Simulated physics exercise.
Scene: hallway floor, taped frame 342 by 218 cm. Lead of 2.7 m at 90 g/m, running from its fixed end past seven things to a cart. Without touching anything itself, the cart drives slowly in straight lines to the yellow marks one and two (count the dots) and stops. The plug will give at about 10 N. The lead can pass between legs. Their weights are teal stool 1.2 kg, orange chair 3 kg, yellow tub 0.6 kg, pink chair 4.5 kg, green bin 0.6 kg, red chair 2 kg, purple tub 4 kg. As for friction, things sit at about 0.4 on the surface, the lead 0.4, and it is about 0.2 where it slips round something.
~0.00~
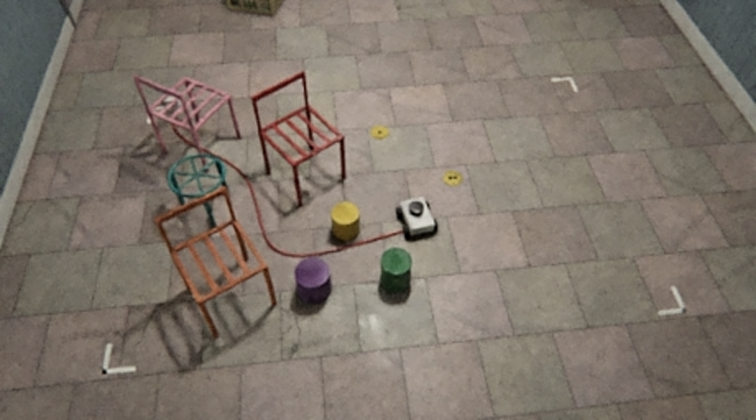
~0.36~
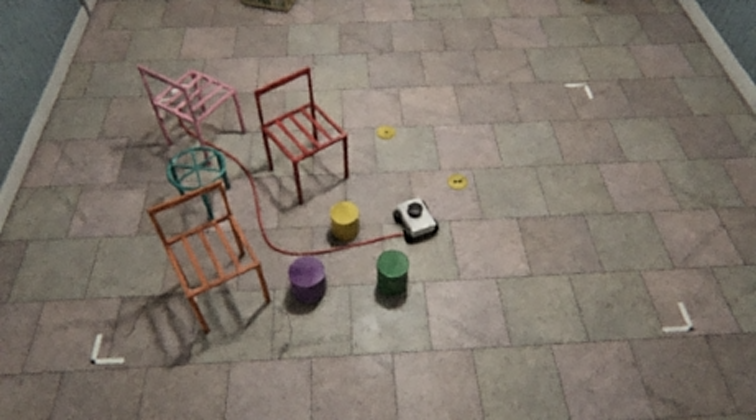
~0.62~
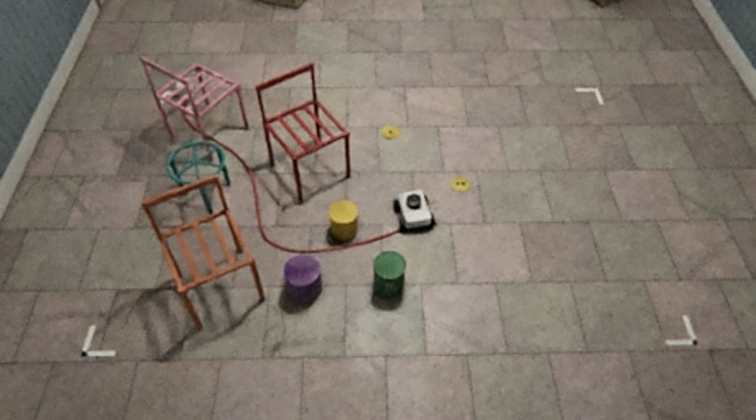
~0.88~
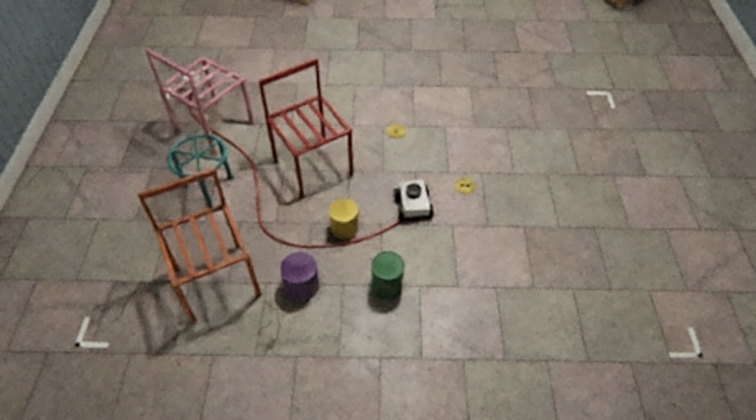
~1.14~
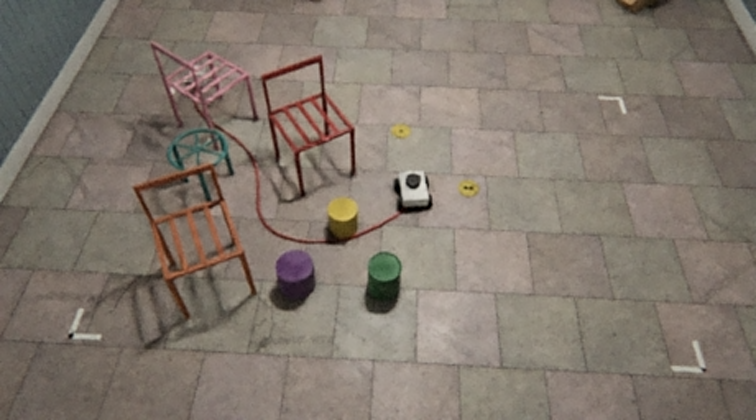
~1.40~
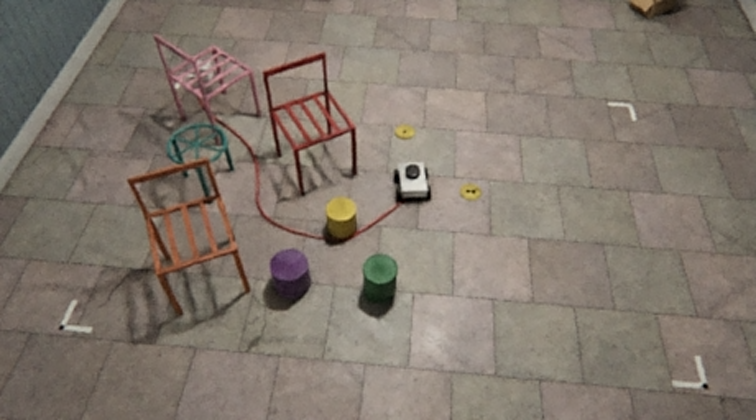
At the start, a small white cart trailing a red lead sits right of a yellow tub on a tiled floor, near purple and green tubs and several chairs. It turns slightly, then rolls a short way up toward two yellow floor marks, drawing the lead's near end along as the view shifts slightly.
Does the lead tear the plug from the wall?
The plug endures.
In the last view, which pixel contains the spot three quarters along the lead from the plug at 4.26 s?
Approximate location in pixels: (365, 197).
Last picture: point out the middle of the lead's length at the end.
(292, 188), roughly.
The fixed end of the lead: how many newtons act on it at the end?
The pull at the fixed end comes to around 0 N.
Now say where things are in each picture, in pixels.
The first frame shows pink chair (189, 102); orange chair (218, 258); red chair (301, 133); marks (380, 133) (453, 178); lead runs through (299, 255) (380, 238); cart (419, 228).
In the second frame, lead runs through (379, 239); cart (419, 229).
In the third frame, lead runs through (379, 238); cart (415, 221).
In the fourth frame, lead runs through (382, 231); cart (415, 211).
In the fifth frame, lead runs through (383, 223); cart (414, 201).
The sixth frame shows pink chair (209, 71); orange chair (190, 231); red chair (312, 118); lead runs through (306, 235) (384, 216); cart (413, 192).
After 2.4 s, cart at (407, 155), lead slack at the fixed end; yellow tub 4 cm off its start.
After 3.3 s, cart at (414, 140), lead slack at the fixed end; yellow tub 17 cm off its start.
After 4.3 s, cart at (445, 168), lead slack at the fixed end; yellow tub 17 cm off its start at (341, 187).
After 5.2 s, cart at (470, 191), lead slack at the fixed end; yellow tub 17 cm off its start.
After 5.6 s, cart at (470, 191), lead slack at the fixed end; yellow tub 17 cm off its start at (341, 187).
